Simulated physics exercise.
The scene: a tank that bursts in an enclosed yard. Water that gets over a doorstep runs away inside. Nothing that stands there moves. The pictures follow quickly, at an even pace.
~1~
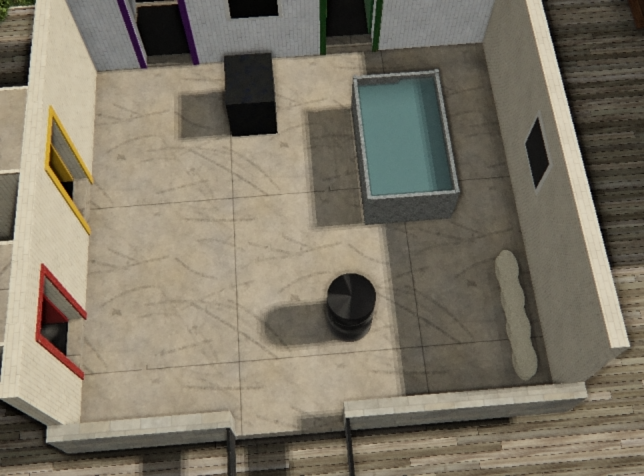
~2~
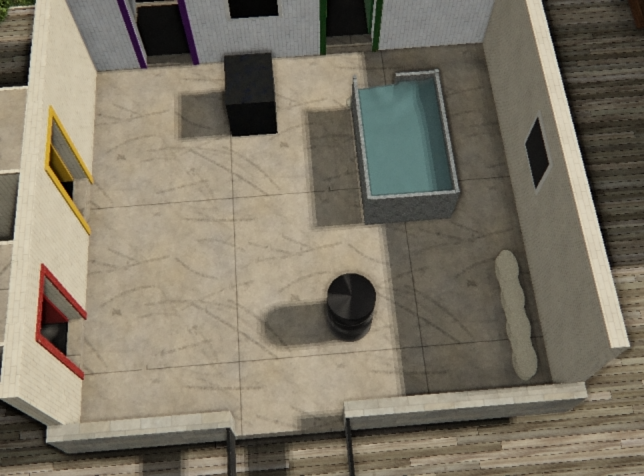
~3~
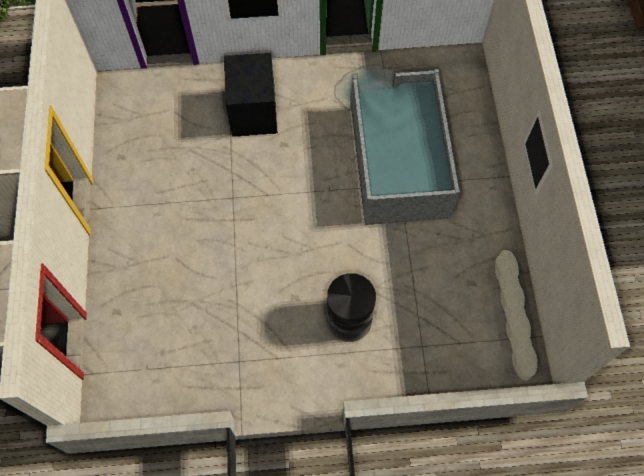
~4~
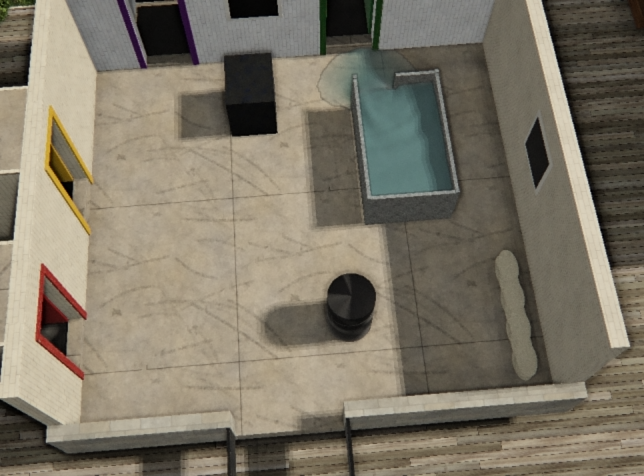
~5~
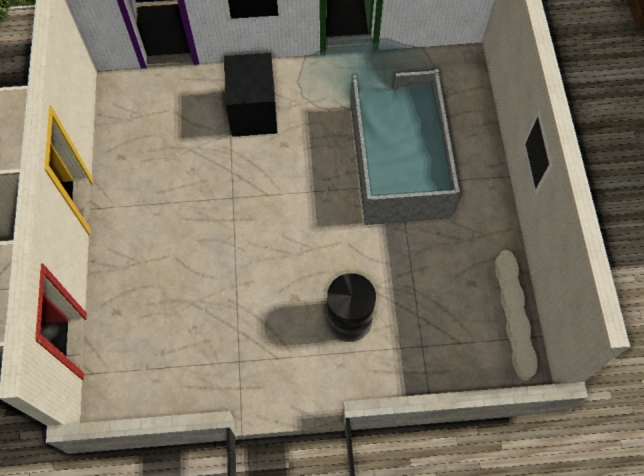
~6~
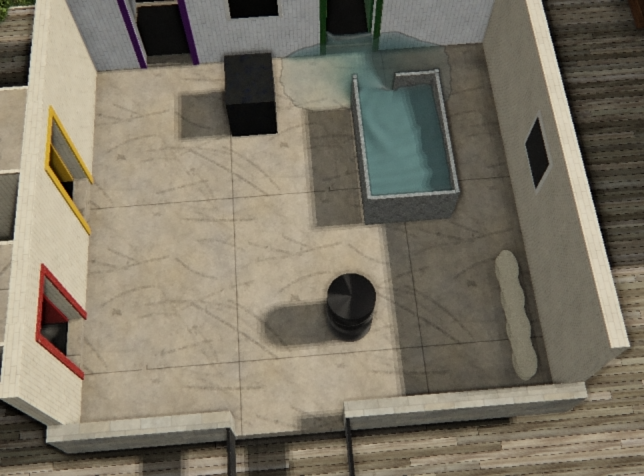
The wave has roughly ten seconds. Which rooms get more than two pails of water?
The yellow door stays under that; the green door takes more than that; the purple door takes more than that; the red door stays under that.
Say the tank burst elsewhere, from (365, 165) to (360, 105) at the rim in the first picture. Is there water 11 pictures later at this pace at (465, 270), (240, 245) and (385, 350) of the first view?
In turn: Not flooded, awash, free of water.
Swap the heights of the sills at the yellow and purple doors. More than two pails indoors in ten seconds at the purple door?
In short: Purple is under.
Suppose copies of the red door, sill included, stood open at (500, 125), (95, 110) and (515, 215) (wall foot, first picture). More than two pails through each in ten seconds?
One after the other: Keeps below it, passes that mark, keeps below it.
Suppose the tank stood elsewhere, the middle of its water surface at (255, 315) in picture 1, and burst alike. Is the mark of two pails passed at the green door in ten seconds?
The green one stays under.
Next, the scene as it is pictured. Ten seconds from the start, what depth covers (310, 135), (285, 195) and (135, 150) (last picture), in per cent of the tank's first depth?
In turn 2, 2 and 4 in a hundred.
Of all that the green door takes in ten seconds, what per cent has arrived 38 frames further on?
Near 100 in a hundred.
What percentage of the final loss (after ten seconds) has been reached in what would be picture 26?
Near 75 in a hundred.
A moment on, water covers 10 % of the floor; the yellow door not reached, the green door far over two buckets in, the purple door wet at the sill, nothing in, the red door not reached.
Next, water covers 20 % of the floor; the yellow door not reached, the green door far over two buckets in, the purple door wet at the sill, nothing in, the red door not reached.
Then, water covers 35 % of the floor; the yellow door wet at the sill, nothing in, the green door far over two buckets in, the purple door under two buckets in, the red door not reached.
Later, water covers 70 % of the floor; the yellow door wet at the sill, nothing in, the green door far over two buckets in, the purple door over two buckets in, the red door wet at the sill, nothing in.
In the end, water covers 90 % of the floor; the yellow door wet at the sill, nothing in, the green door far over two buckets in, the purple door over two buckets in, the red door wet at the sill, nothing in.
